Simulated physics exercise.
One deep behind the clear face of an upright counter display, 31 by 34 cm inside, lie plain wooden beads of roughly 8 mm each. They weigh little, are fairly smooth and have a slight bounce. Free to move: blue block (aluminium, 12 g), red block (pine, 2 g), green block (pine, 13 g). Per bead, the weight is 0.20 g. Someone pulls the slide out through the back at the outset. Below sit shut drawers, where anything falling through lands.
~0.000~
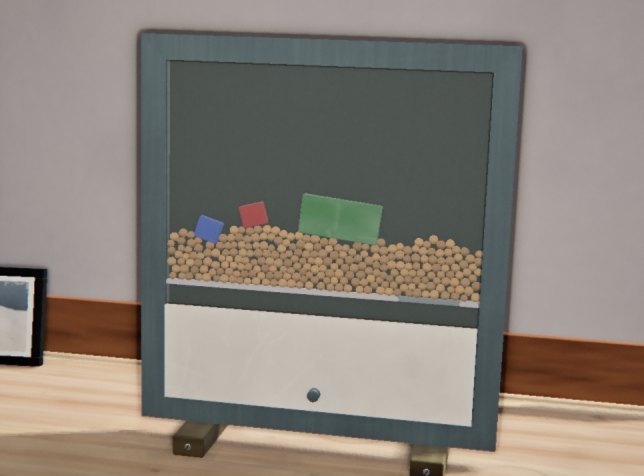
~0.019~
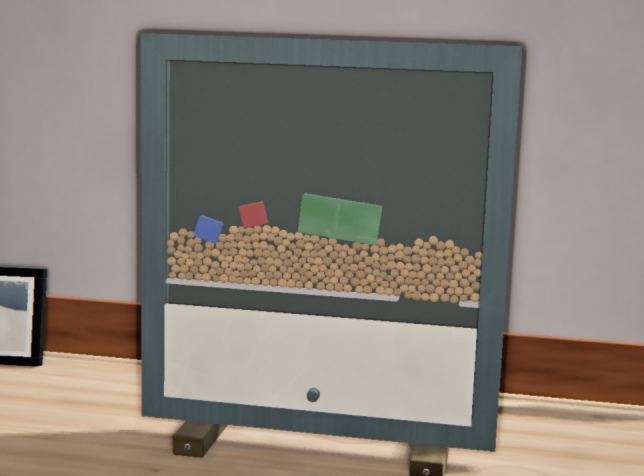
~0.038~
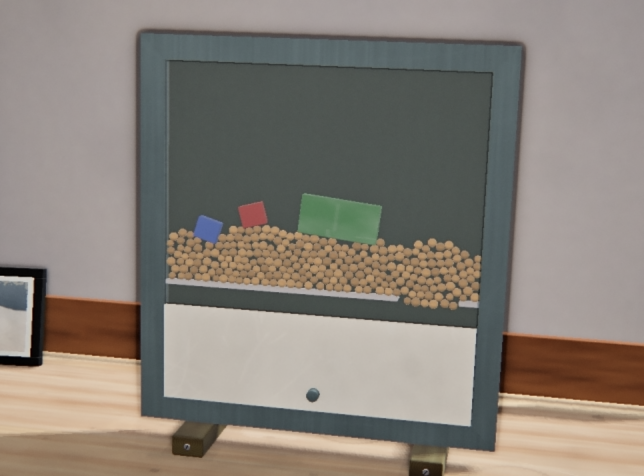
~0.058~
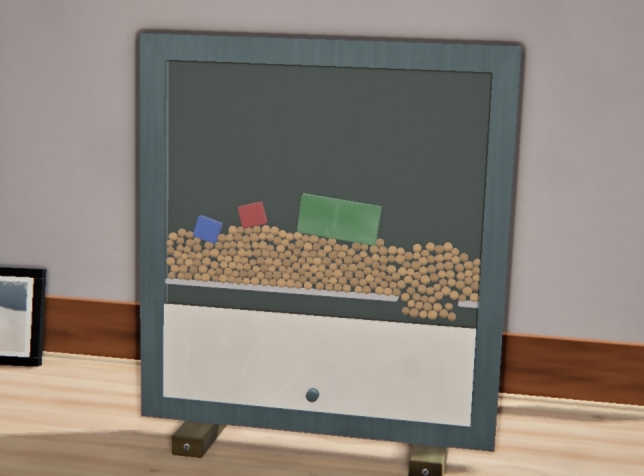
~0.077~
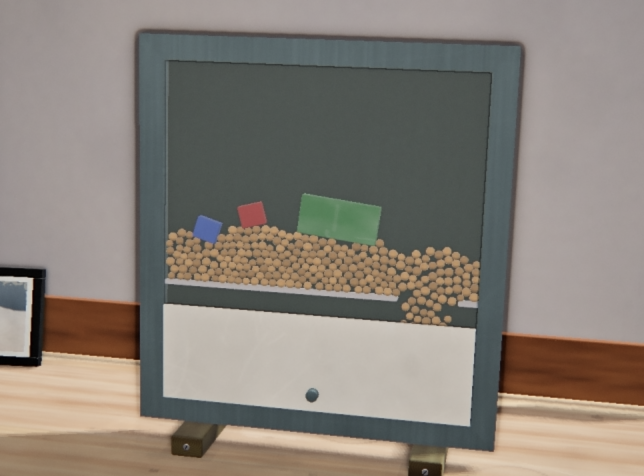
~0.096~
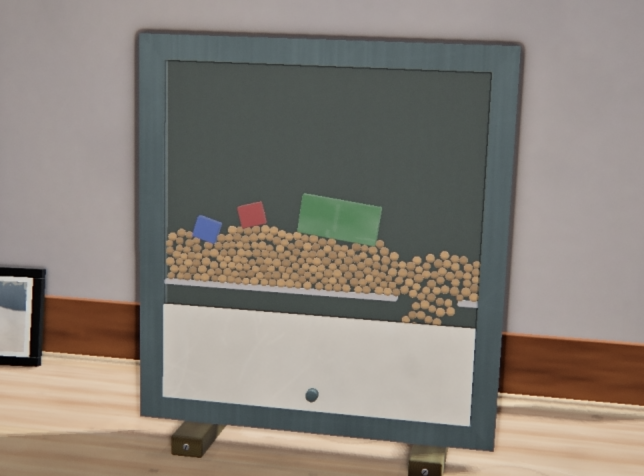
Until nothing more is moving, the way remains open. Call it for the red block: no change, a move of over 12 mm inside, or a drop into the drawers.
No change.
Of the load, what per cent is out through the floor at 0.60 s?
Roughly 35 per cent.
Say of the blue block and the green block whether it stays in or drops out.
Result - blue: Retained, green: Escaped.
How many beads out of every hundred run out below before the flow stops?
In the end some 35 per cent goes out below.
After 0.25 s, 25 % are out; blue block moved 0.0 cm tilted 17°; red block moved 0.0 cm tilted 15°; green block moved 1.0 cm tilted 13°.
After 0.60 s, 35 % are out; blue block moved 0.0 cm tilted 17°; red block moved 0.0 cm tilted 15°; green block moved 9.6 cm tilted 57°.
After 1.30 s, 35 % are out; blue block moved 0.0 cm tilted 17°; red block moved 0.0 cm tilted 15°; green block below the floor.
Settled by 1.5 s, 35 % are out; blue block moved 0.0 cm tilted 17°; red block moved 0.0 cm tilted 15°; green block below the floor.
